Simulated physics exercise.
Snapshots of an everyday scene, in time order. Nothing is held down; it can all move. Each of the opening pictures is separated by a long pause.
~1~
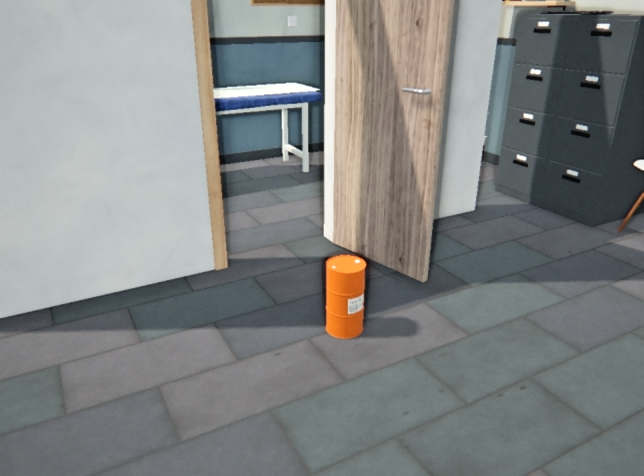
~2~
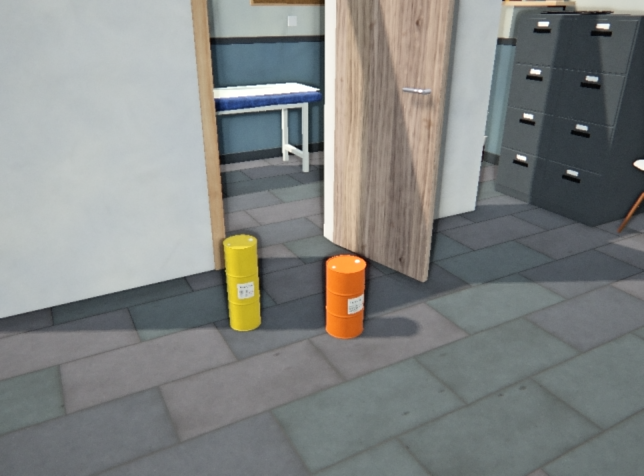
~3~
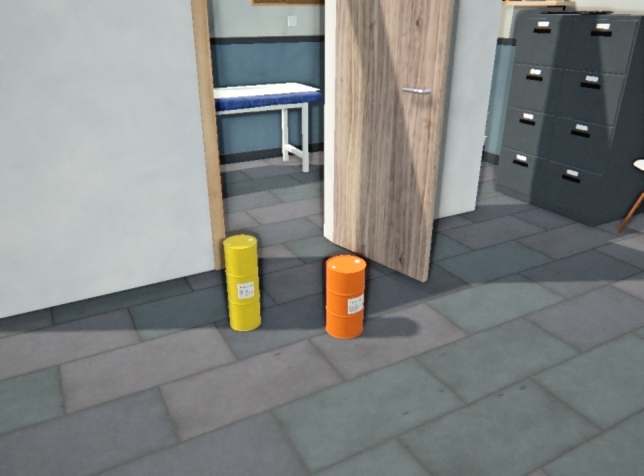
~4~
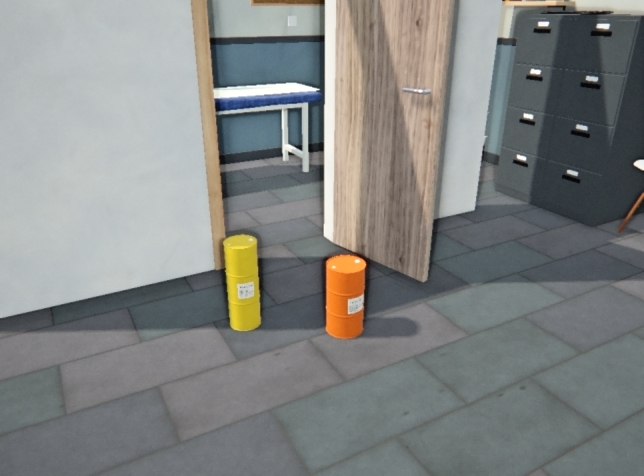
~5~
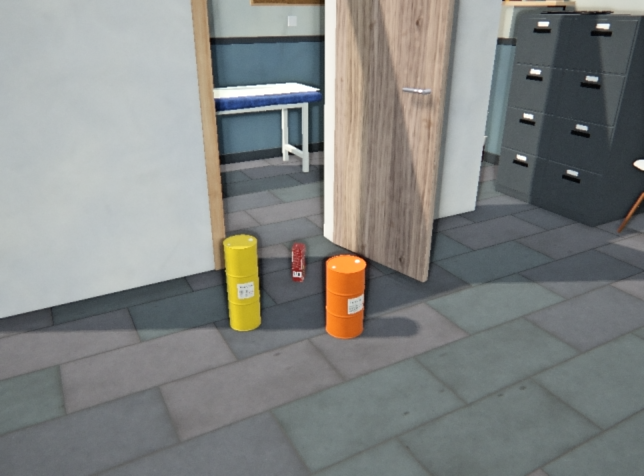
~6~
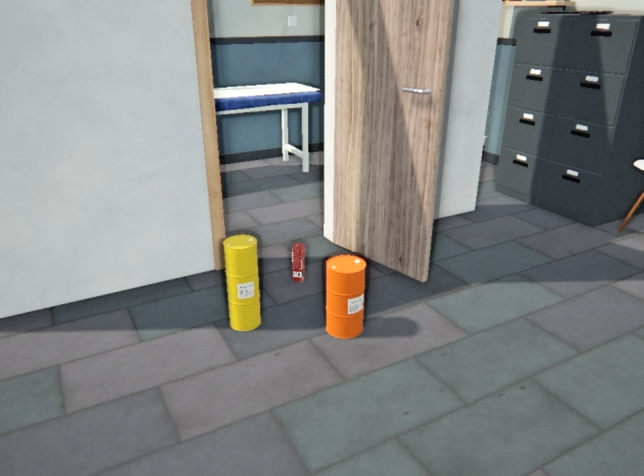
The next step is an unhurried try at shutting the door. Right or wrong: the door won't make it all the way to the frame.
Wrong.
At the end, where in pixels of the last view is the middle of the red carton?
It winds up at roughly (237, 244).
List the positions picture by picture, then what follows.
In the first frame, door wide open and still; orange canister (345, 297).
In the second frame, door wide open and still; orange canister (345, 297); yellow canister (243, 283).
In the third frame, door wide open and still; orange canister (345, 297); yellow canister (243, 283).
In the fourth frame, door wide open and still; orange canister (345, 297); yellow canister (243, 283).
In the fifth frame, door wide open and still; orange canister (345, 297); yellow canister (243, 283).
In the sixth frame, door wide open and still; red carton (299, 263); orange canister (345, 297).
Then, 0.90 s later than the last frame, door at 57°.
Then, 1.30 s later than the last frame, door at 23°; red carton moved well along near (271, 255).
Then, 1.60 s later than the last frame, door at 0°; red carton tilted by 4° near (247, 243).
When it is over, door at 0°; lying over on the floor, red carton; the other 2 as before. End places, in pixels of the last picture, red carton near (237, 244).
